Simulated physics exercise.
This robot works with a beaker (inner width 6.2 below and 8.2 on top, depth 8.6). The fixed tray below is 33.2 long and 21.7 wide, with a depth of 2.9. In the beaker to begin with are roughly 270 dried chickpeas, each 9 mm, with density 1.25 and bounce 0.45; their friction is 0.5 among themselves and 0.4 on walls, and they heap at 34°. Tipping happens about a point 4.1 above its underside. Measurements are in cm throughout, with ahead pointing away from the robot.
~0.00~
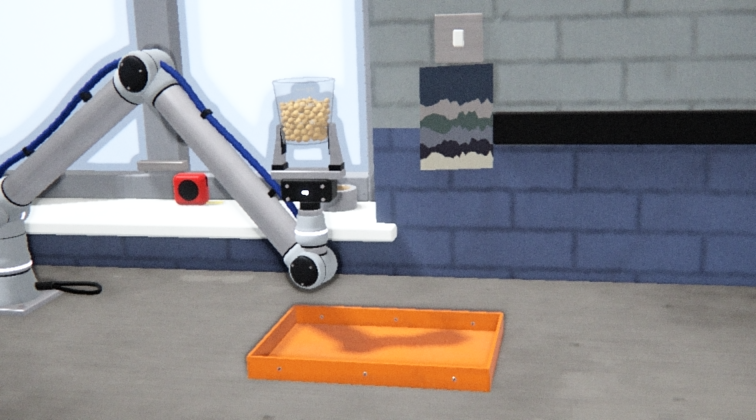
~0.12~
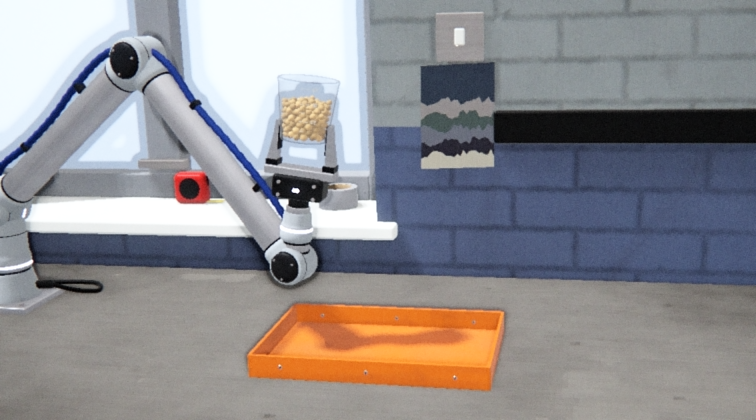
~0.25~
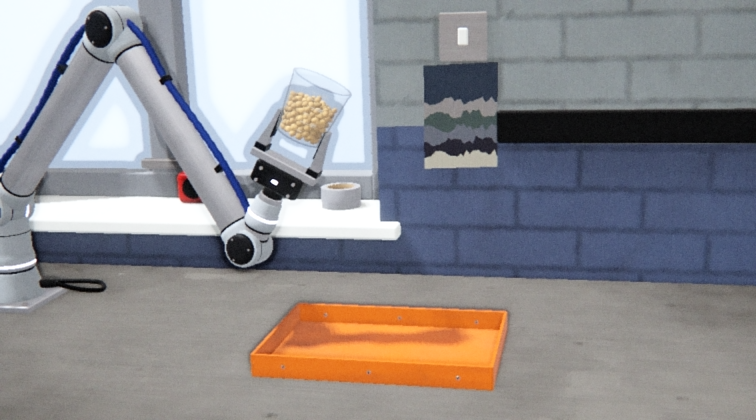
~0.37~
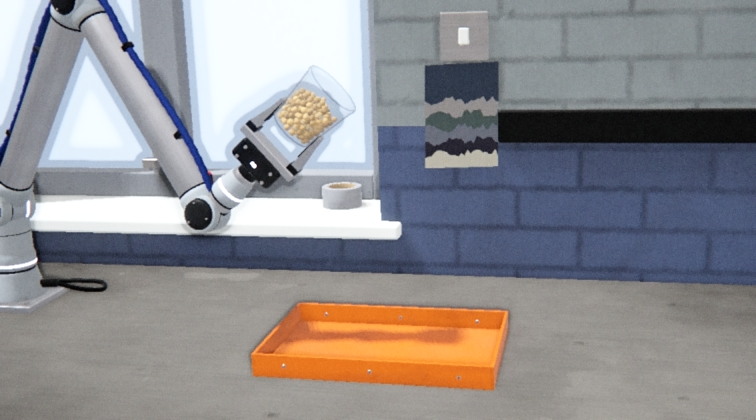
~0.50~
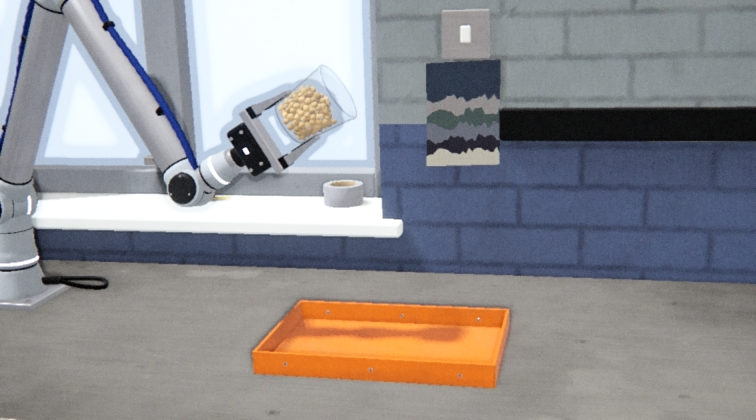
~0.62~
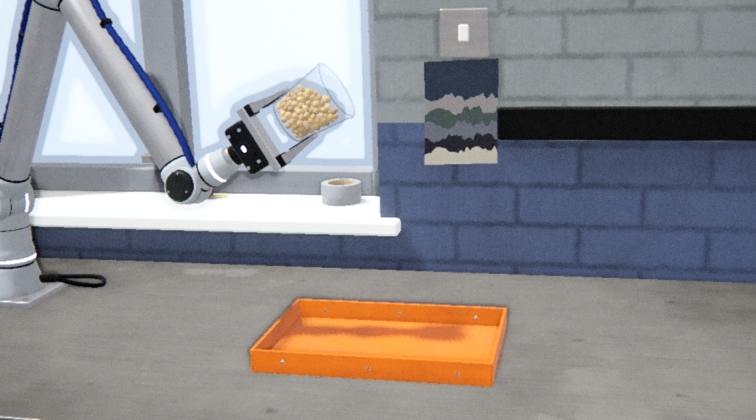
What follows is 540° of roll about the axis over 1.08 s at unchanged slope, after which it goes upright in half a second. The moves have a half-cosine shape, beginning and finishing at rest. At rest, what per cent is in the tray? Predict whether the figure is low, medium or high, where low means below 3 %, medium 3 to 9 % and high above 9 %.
Low.
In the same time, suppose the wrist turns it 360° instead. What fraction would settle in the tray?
Then about 0 percent.
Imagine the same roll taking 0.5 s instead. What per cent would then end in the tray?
It would come to around 0 percent.
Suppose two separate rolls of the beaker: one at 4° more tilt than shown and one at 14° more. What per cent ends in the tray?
I'd expect some 0 per cent, then some 25 per cent.
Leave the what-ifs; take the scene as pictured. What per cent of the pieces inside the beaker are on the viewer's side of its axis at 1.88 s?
Near enough 45 in a hundred.
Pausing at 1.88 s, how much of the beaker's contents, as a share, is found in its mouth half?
Around 30 per cent.
By 1.25 s, tipped 59°, highest piece 39 above the table; 270 in the beaker.
By 1.88 s, tipped 41°, highest piece 38 above the table; 270 in the beaker.
By 2.40 s, upright, highest piece 40 above the table; 270 in the beaker.
By 3.10 s, upright, highest piece 40 above the table; 270 in the beaker.
Final count, 270 in the beaker. That is 0 % in the tray.
